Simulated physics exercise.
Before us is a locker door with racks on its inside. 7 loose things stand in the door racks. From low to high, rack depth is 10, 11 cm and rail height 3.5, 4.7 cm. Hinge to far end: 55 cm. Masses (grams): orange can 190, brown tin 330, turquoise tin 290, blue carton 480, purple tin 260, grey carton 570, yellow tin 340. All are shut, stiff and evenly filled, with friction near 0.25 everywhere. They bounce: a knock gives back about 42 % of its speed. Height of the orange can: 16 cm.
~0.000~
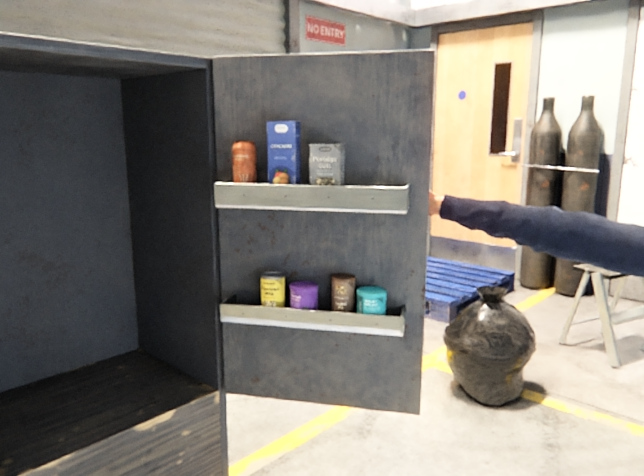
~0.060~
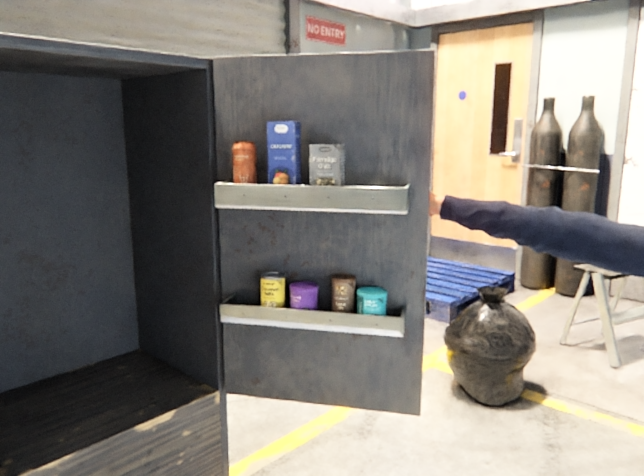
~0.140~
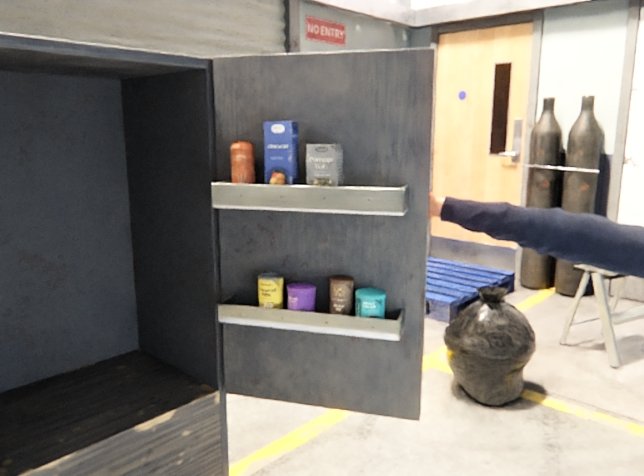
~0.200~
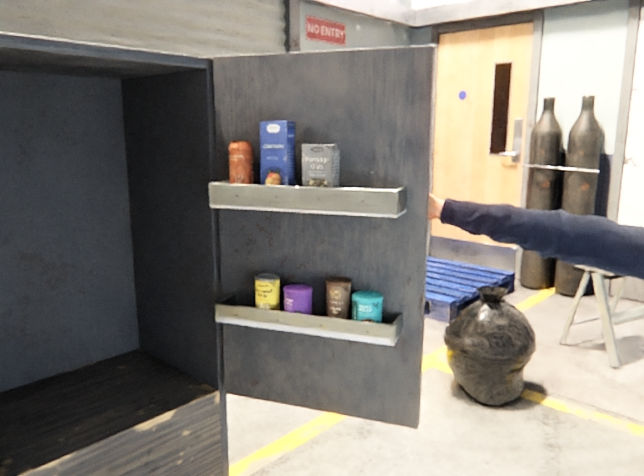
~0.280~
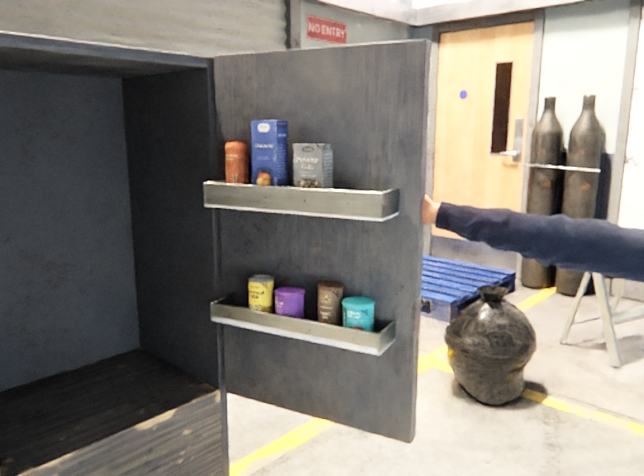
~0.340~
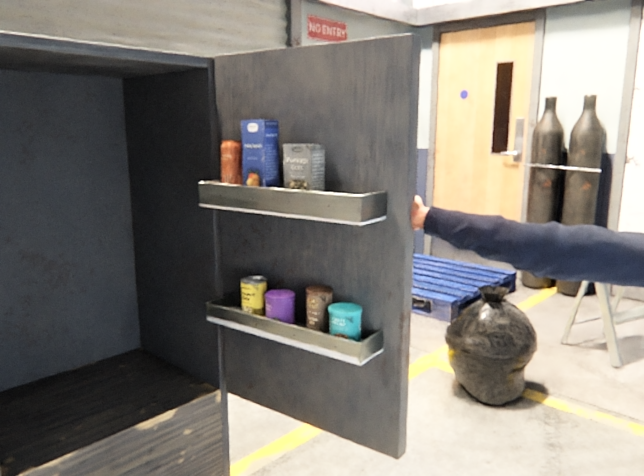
In a workshop, an arm in a dark blue sleeve slowly swinging a grey locker door partway inward, its racks holding tins and cartons.
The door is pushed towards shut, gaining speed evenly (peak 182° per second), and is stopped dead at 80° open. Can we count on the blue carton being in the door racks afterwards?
The blue carton jumps its rail.
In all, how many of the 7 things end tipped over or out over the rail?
In all, 3.
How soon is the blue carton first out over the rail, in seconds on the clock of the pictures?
At about 0.8 s.
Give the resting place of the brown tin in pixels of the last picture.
Near (272, 326).
By 0.54 s, door 80° open; blue carton tilted 19° near (225, 161); brown tin tilted 33°; grey carton tilted 23°.
By 0.84 s, door 80° open; blue carton now out over the rail; grey carton tilted 58°; brown tin tilted 54°.
By 1.14 s, door 80° open; brown tin tilted 62°; grey carton tilted 57°; turquoise tin 2 cm from its spot.
When it is over (1.7 s), out over the rail, blue carton; lying over in the door racks, brown tin and grey carton; the other 4 within 5 cm of the start.
